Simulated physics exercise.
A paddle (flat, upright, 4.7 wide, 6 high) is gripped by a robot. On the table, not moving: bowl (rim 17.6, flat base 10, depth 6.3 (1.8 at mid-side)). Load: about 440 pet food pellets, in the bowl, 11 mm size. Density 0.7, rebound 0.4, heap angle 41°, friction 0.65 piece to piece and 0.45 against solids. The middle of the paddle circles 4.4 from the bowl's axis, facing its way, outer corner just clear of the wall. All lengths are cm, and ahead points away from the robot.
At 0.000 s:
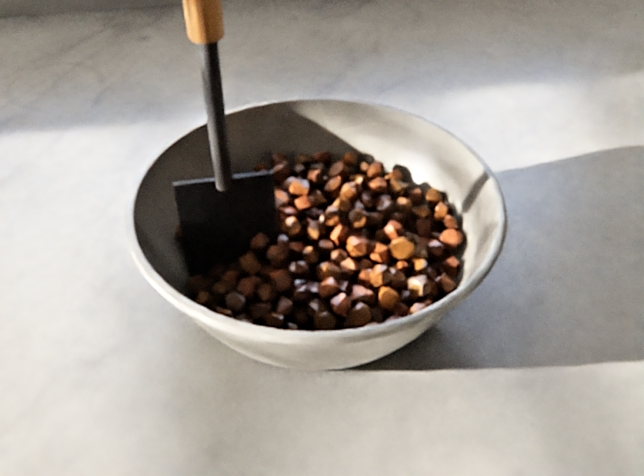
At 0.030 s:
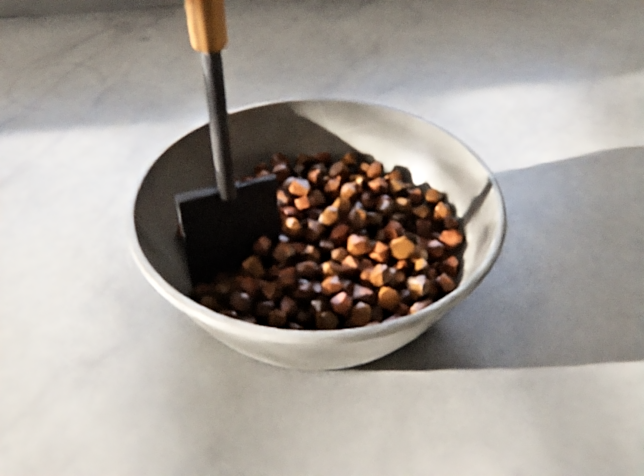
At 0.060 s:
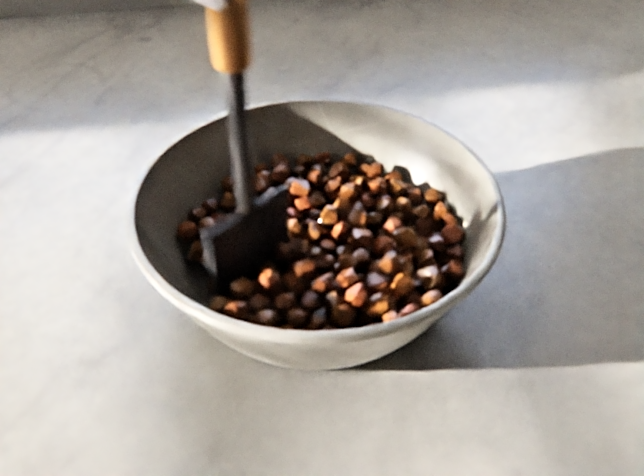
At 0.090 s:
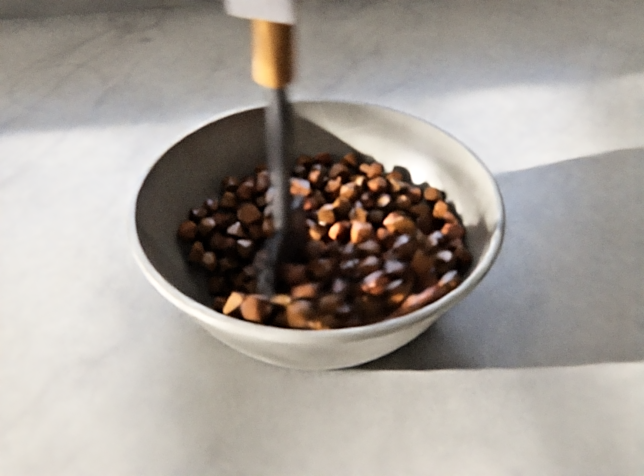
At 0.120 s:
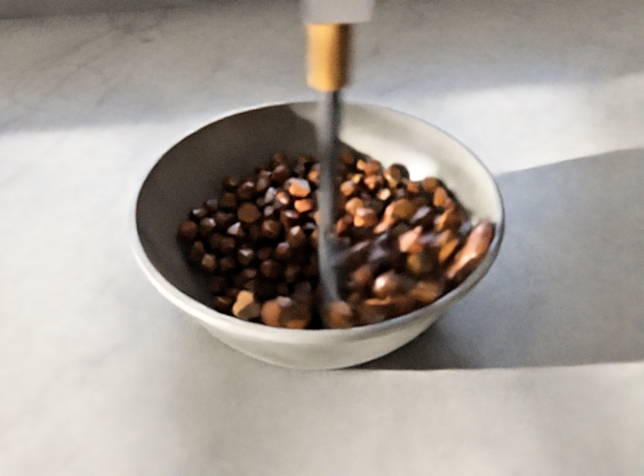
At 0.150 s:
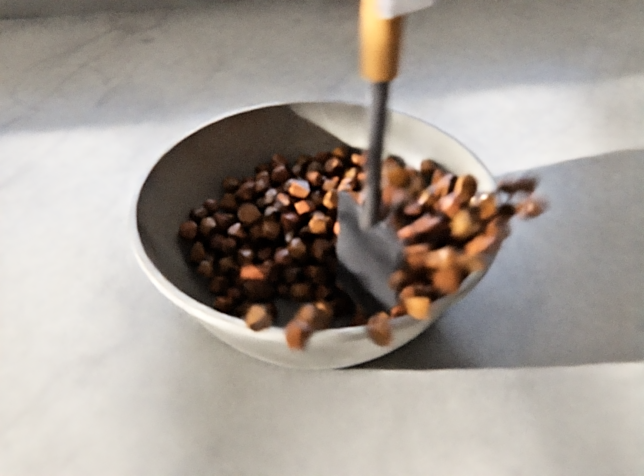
A black paddle with a wooden handle stands at the left side of a pale bowl of small brown pieces, then sweeps along the near side toward the right. The pieces pile up ahead of it, and several fly over the bowl's right and near rims.
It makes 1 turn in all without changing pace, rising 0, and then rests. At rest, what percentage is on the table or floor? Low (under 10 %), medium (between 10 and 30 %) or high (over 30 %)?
On the table or floor the share is high, over 30 %.
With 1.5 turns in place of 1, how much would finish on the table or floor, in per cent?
Then about 50 per cent.
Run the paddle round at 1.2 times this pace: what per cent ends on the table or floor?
Some 45 per cent.
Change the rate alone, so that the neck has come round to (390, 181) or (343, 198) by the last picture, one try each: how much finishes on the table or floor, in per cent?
About 40 and 30 per cent.
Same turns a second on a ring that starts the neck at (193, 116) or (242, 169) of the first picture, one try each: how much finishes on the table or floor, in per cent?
Some 10 and 30 per cent.
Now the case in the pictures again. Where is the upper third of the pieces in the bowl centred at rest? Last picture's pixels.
Near (279, 302).
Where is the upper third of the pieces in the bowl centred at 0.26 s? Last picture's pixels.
Around (359, 135).
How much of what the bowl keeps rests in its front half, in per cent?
Some 75 per cent.
By 0.26 s, 204° round, highest piece 10 above the table; 388 in the bowl, 6 on the table or floor, 46 in flight or on the tool.
By 0.36 s, 297° round, highest piece 10 above the table; 322 in the bowl, 55 on the table or floor, 63 in flight or on the tool.
By 0.62 s, 0° round, highest piece 7 above the table; 271 in the bowl, 168 on the table or floor, 1 in flight or on the tool.
By 1.32 s, 0° round, highest piece 7 above the table; 271 in the bowl, 169 on the table or floor.
Final count, 271 in the bowl, 169 on the table or floor. That is 38 % on the table or floor.
